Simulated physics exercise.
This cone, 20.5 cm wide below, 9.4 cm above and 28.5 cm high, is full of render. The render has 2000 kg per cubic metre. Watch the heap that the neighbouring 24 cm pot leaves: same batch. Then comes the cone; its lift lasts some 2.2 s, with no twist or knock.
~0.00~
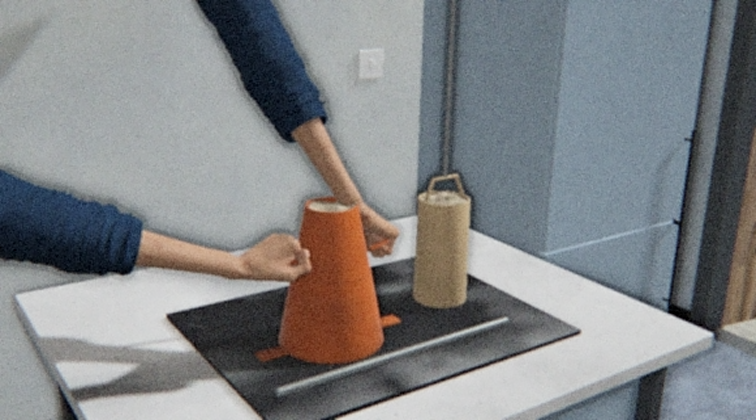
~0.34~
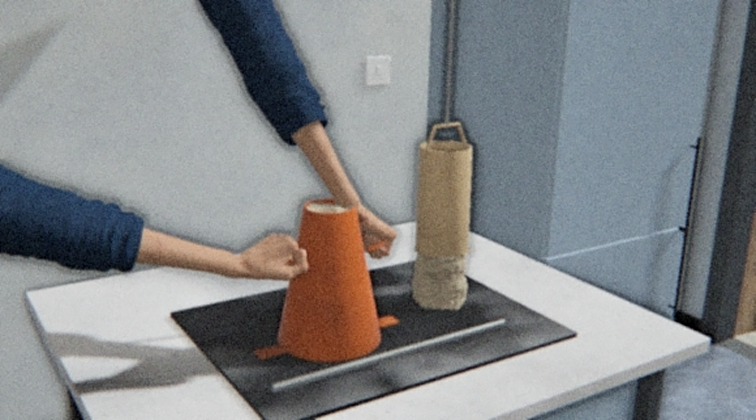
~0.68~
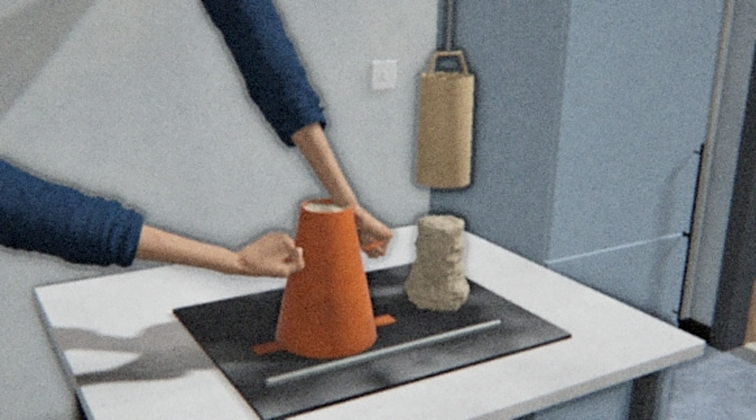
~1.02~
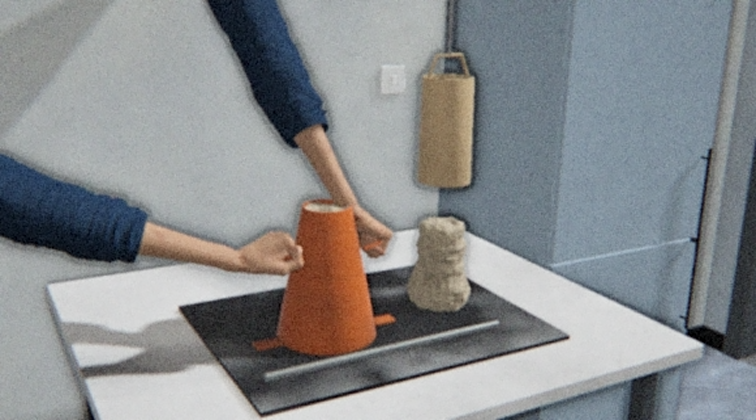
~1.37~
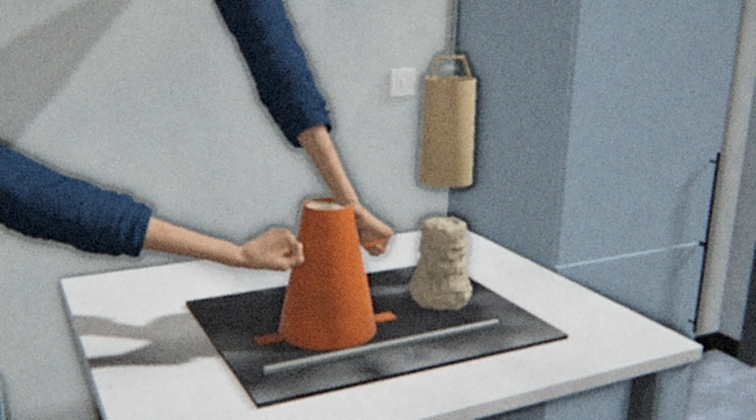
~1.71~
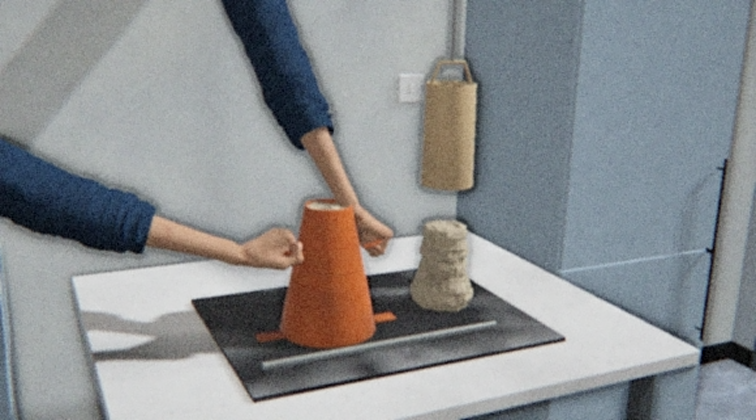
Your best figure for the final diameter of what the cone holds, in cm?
Some 21 cm.
After 2.3 s, the cone is up 7.5 cm; the render has come down 0.3 cm to 28 cm and is 21 cm wide.
After 2.8 s, the cone is up 18 cm; the render has come down 0.5 cm to 28 cm and is 21 cm wide.
After 3.4 s, the cone is up 30 cm; the render has come down 0.6 cm to 28 cm and is 21 cm wide.
After 4.0 s, the cone is clear; the render has come down 0.6 cm to 28 cm and is 21 cm wide.
After 4.6 s, at rest, the cone is clear; the render has come down 0.7 cm to 28 cm and is 21 cm wide.
